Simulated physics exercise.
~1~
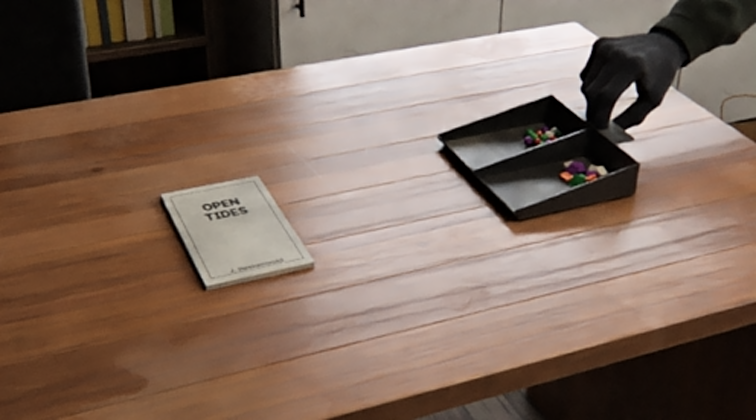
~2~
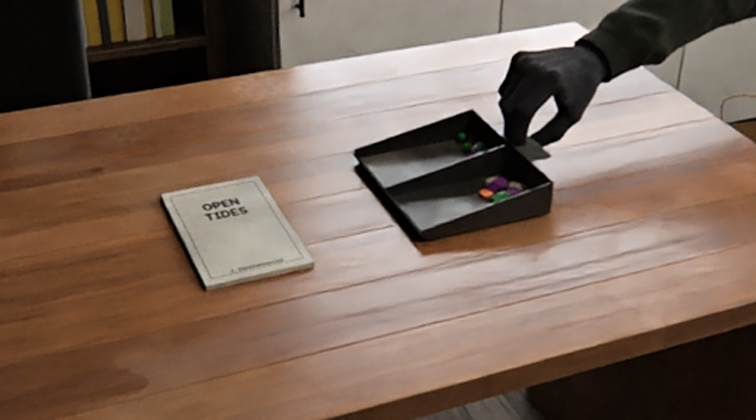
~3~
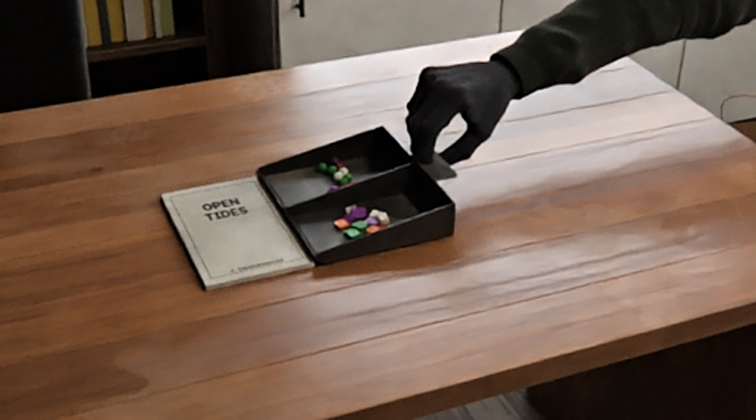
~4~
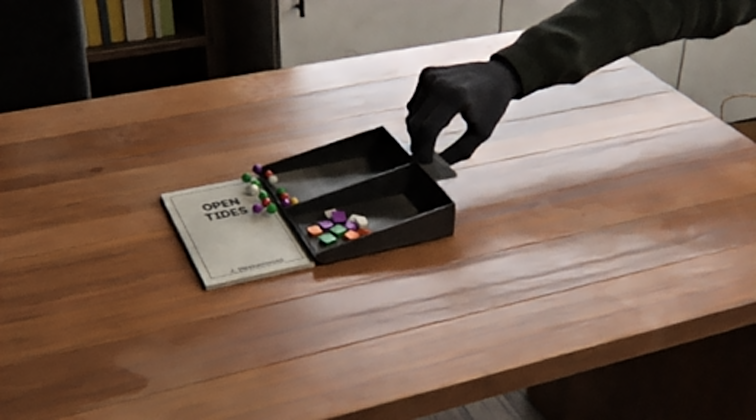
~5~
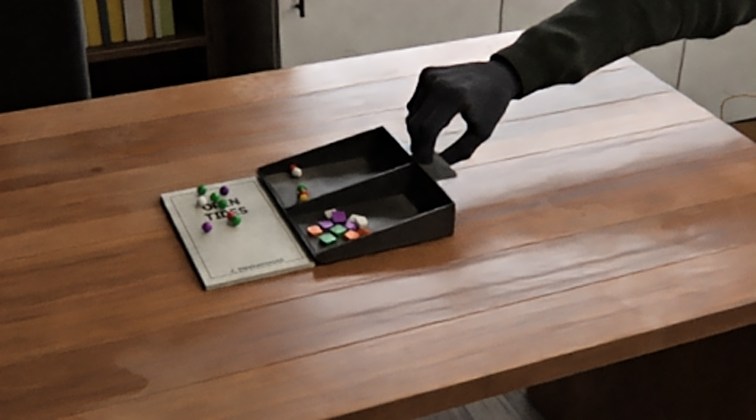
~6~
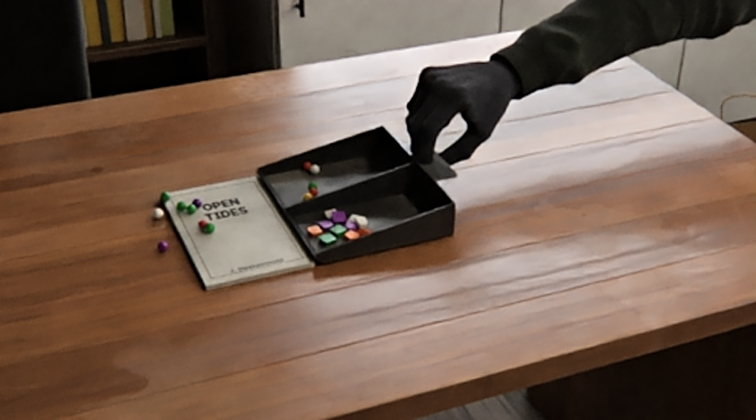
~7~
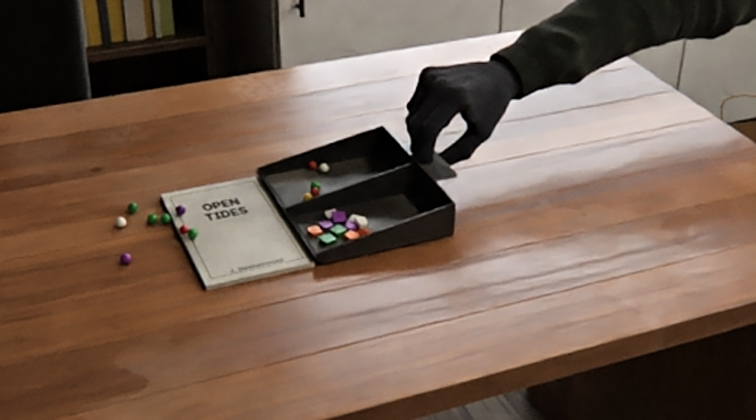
A black two-part tray of colourful bits was pushed left across a wooden table by a dark-gloved hand until it stopped against a thin book; the nearer blocks slid forward but stayed in, while several farther beads rolled out over the book onto the table.
